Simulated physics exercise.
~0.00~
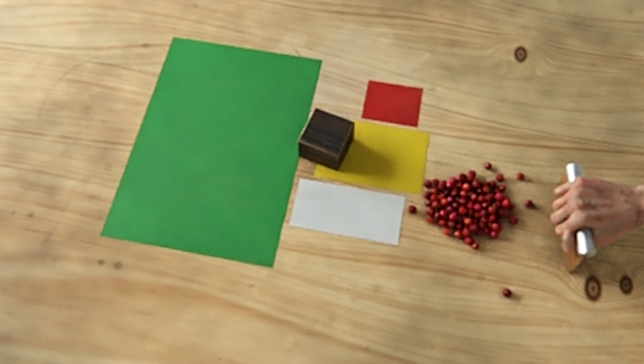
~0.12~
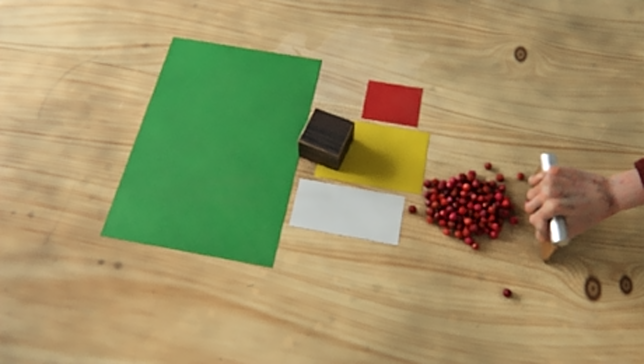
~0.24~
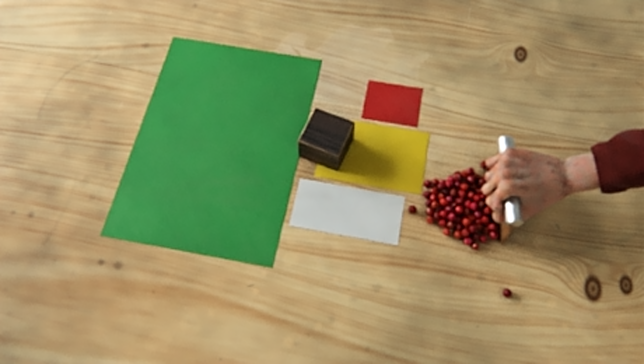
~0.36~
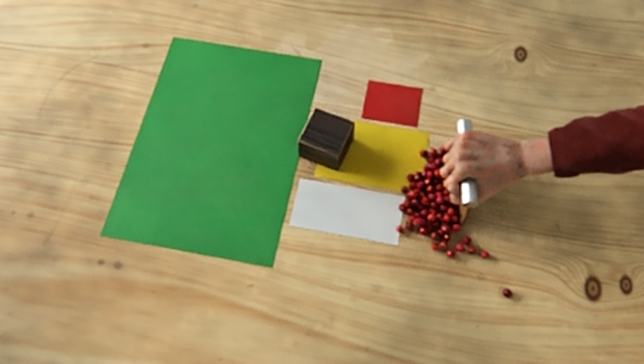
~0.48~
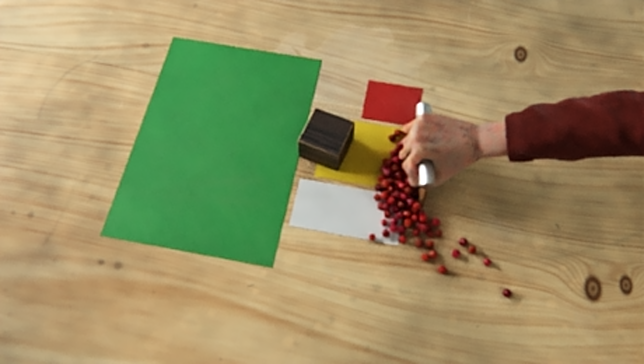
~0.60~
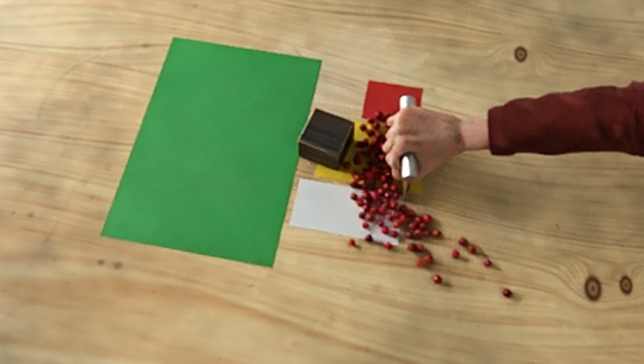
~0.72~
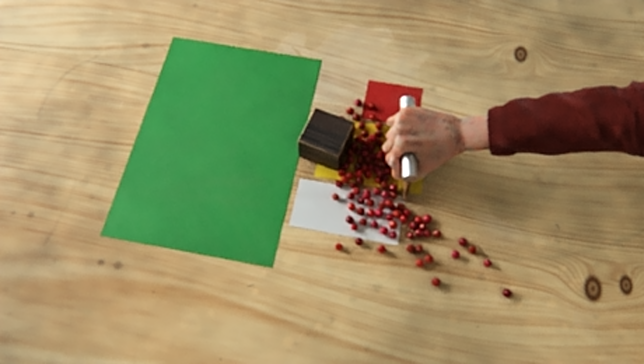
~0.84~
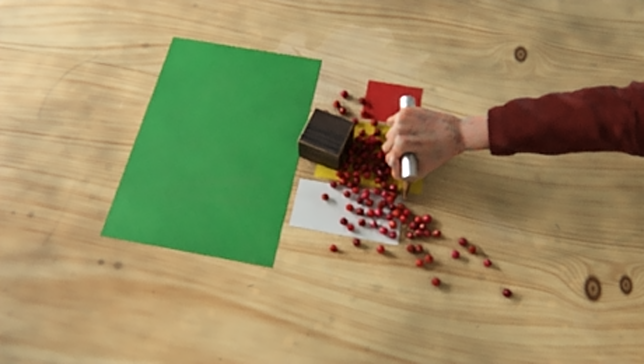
A hand in a dark red sleeve grips a pale-handled scraper at the right of a wooden tabletop, seen from above. Red cranberries lie heaped to its left, beyond them small red, yellow and white sheets, a dark block and a large green sheet. The hand pushes the scraper left into the heap, driving the berries onto the yellow and white sheets while some trail behind. It stops over the yellow sheet as berries crowd against the block and spread around it. Finally they lie scattered mostly across yellow, white and bare wood, the green sheet clear.
